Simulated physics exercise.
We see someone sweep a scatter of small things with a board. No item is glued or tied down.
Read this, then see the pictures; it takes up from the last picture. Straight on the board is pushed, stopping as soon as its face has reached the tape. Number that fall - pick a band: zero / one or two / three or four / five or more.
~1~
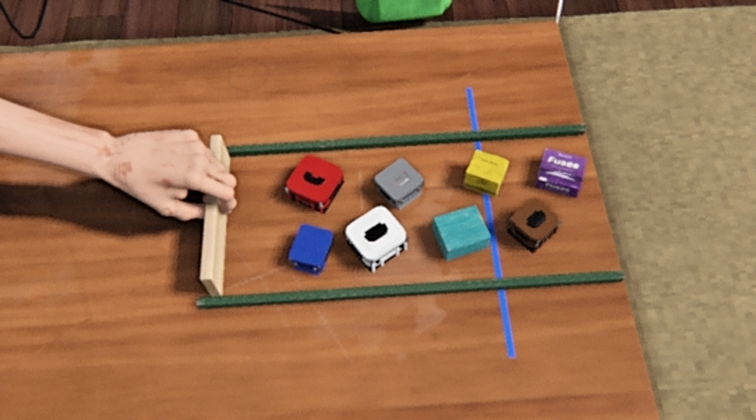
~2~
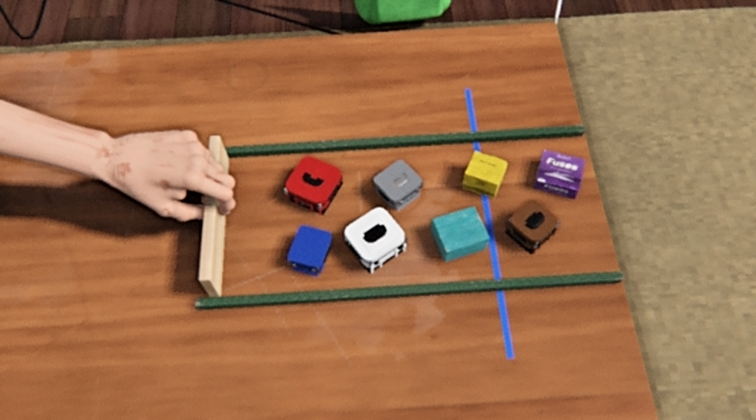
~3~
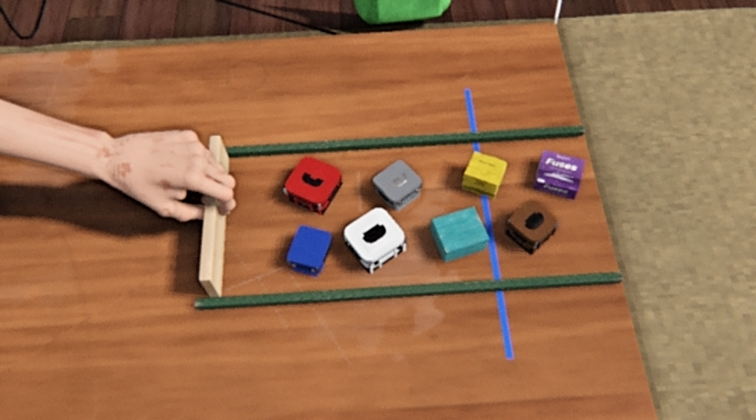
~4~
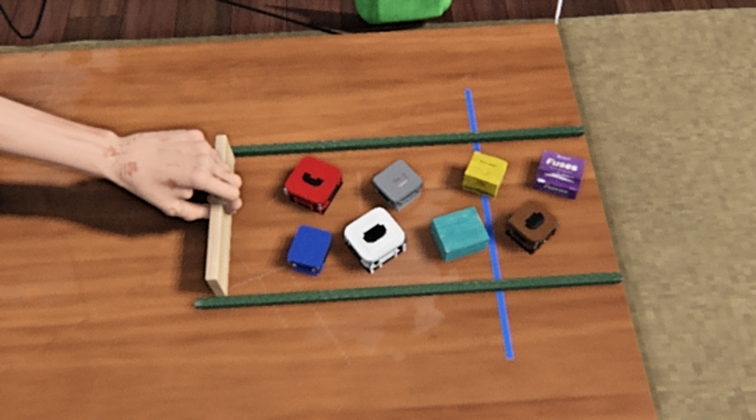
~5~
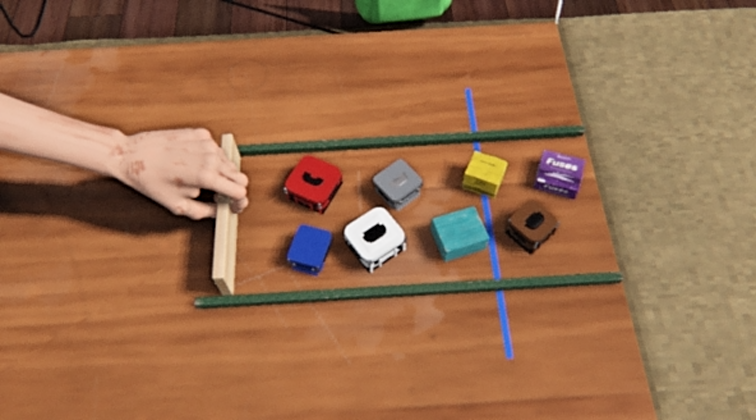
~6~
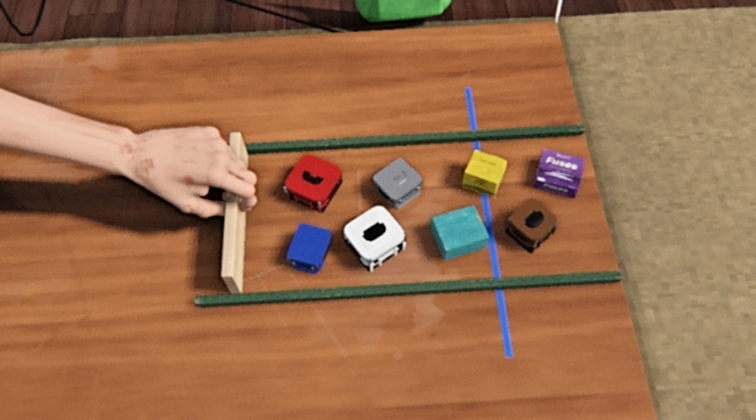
Band: One or two.
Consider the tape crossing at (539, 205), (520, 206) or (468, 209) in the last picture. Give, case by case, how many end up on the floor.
It would be 4, 4 and 2.
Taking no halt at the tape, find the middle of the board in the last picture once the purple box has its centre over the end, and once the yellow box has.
I'd put it close to (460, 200), and close to (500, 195) for the other one.
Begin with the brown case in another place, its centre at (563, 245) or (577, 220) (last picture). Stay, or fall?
Taking the two spots in turn, it gets knocked off and then gets knocked off.
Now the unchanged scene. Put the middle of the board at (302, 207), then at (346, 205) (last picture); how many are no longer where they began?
At first I count 2, and then 4.
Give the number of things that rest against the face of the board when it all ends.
My count gives 2.
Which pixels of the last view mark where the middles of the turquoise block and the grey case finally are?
In the last picture the turquoise block sits around (596, 235) and the grey case around (546, 184).
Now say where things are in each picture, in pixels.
In the first picture, purple box (561, 173); brown case (533, 226); yellow box (486, 174); board (216, 214); tape (488, 208).
In the second picture, brown case (532, 227); grey case (398, 186).
In the third picture, yellow box (484, 175); blue case (311, 251).
In the fourth picture, purple box (559, 175); white case (375, 240).
In the fifth picture, brown case (531, 227); board (228, 213).
In the sixth picture, purple box (559, 174); brown case (531, 226); yellow box (484, 174); board (236, 211); tape (486, 208).
Early on, none off yet; purple box at rest near (559, 174); brown case at rest near (531, 226); yellow box at rest near (484, 174).
A while later, none off yet; purple box at rest near (559, 174); brown case travelled about its own width near (568, 227); yellow box travelled about its own width near (511, 172).
Finally, the number that fall off is one or two; lost, brown case and purple box.
